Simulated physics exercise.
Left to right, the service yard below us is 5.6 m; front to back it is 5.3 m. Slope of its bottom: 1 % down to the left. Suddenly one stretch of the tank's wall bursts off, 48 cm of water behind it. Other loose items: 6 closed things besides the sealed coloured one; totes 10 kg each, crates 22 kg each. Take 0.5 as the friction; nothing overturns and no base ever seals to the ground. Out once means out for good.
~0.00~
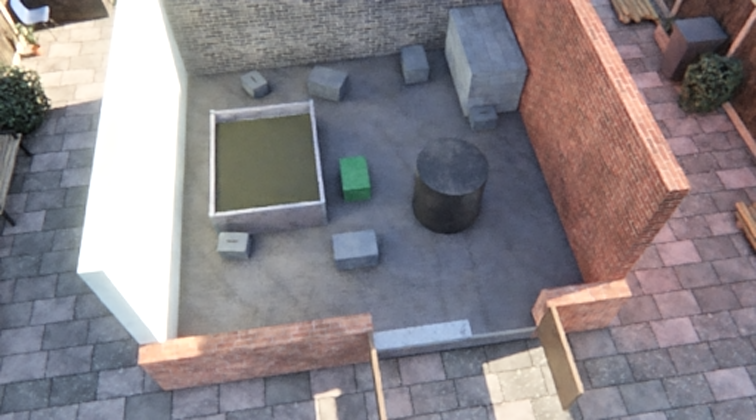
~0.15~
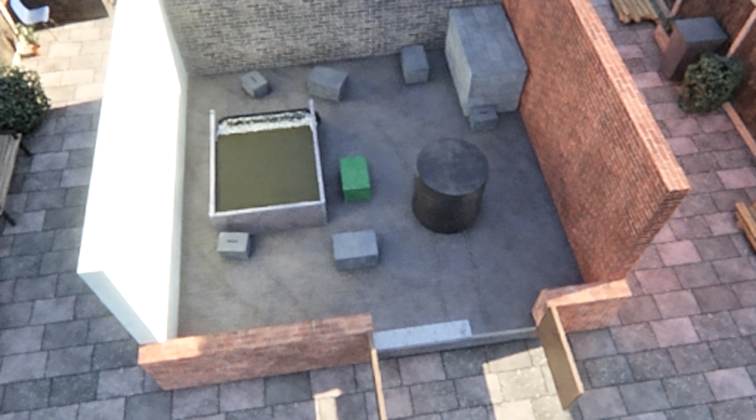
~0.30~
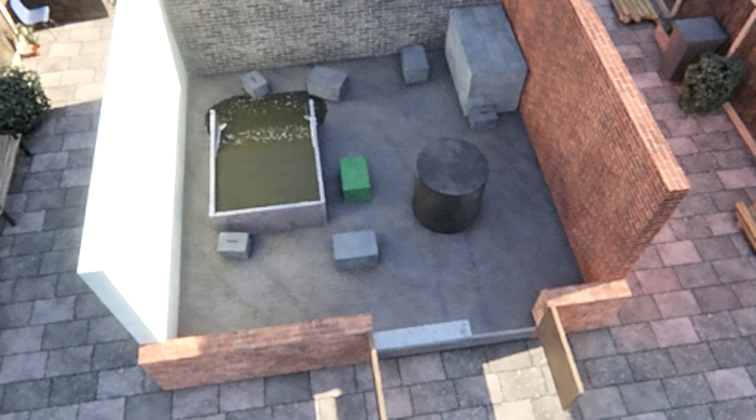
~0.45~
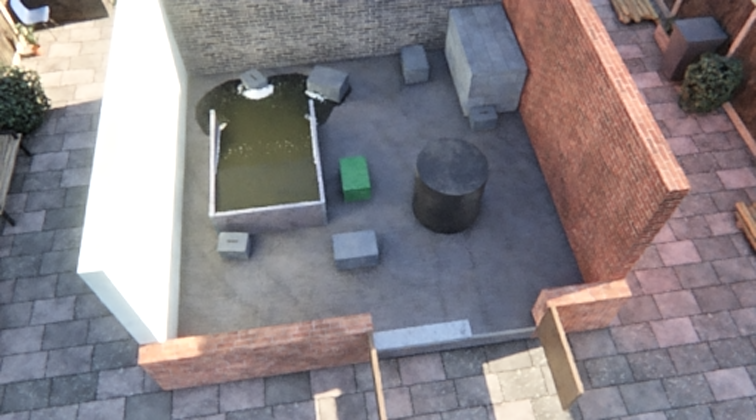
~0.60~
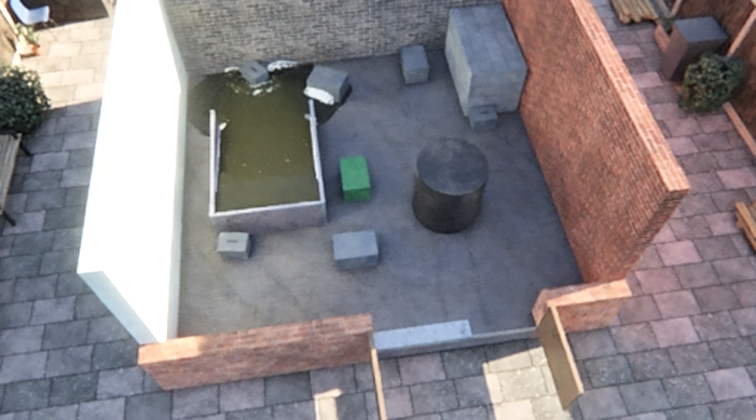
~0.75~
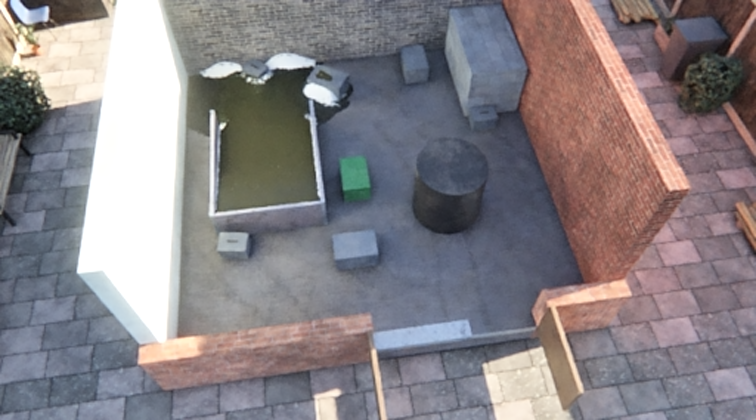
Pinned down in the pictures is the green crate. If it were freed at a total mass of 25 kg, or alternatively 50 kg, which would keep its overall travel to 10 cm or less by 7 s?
Most likely the lighter pick already works.
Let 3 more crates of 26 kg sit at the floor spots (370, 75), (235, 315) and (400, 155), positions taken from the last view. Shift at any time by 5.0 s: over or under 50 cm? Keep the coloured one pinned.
Taking them one by one: Above the mark; below the mark; below the mark.
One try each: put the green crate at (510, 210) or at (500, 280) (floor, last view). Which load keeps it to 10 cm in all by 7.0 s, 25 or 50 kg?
One by one: Lighter mass suffices; lighter mass suffices.
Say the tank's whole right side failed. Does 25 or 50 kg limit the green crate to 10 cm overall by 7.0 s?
Result: Neither option succeeds.
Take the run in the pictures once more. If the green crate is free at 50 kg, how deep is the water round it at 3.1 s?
About 0 cm.
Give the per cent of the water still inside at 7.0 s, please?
100 % or so.
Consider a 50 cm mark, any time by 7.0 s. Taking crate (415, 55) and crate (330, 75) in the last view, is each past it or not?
Beyond the mark, beyond the mark.
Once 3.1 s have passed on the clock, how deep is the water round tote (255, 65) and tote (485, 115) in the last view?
Around 11 cm and 1 cm.
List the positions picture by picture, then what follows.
The green crate at (355, 173) rests on the ground; water covers 2.8 m2; 0 of 7 have shifted, in the first picture.
The green crate at (355, 173), on the bottom; 3.5 m2 under water; 0 of 7 have shifted, in the second picture.
The green crate at (355, 173), on the bottom; water covers 4.4 m2; 0 of 7 have shifted, in the third picture.
The green crate at (355, 173) rests on the ground; 5.2 m2 under water; 1 of 7 have shifted, in the fourth picture.
The green crate at (355, 173), on the bottom; 6.0 m2 under water; 1 of 7 have shifted, in the fifth picture.
The green crate at (355, 173) rests on the ground; water covers 6.4 m2; 1 of 7 have shifted, in the sixth picture.
After 1.4 s the green crate would be 0 cm from its start with 25 kg and 0 cm from its start with 50 kg; 0 cm of water round it then.
After 3.1 s the green crate would be 0 cm from its start with 25 kg and 0 cm from its start with 50 kg; 0 cm of water round it then.
After 4.9 s the green crate would be 0 cm from its start with 25 kg and 0 cm from its start with 50 kg; 1 cm of water round it then.
After 7.0 s the green crate would be 0 cm from its start with 25 kg and 0 cm from its start with 50 kg; 4 cm of water round it then.
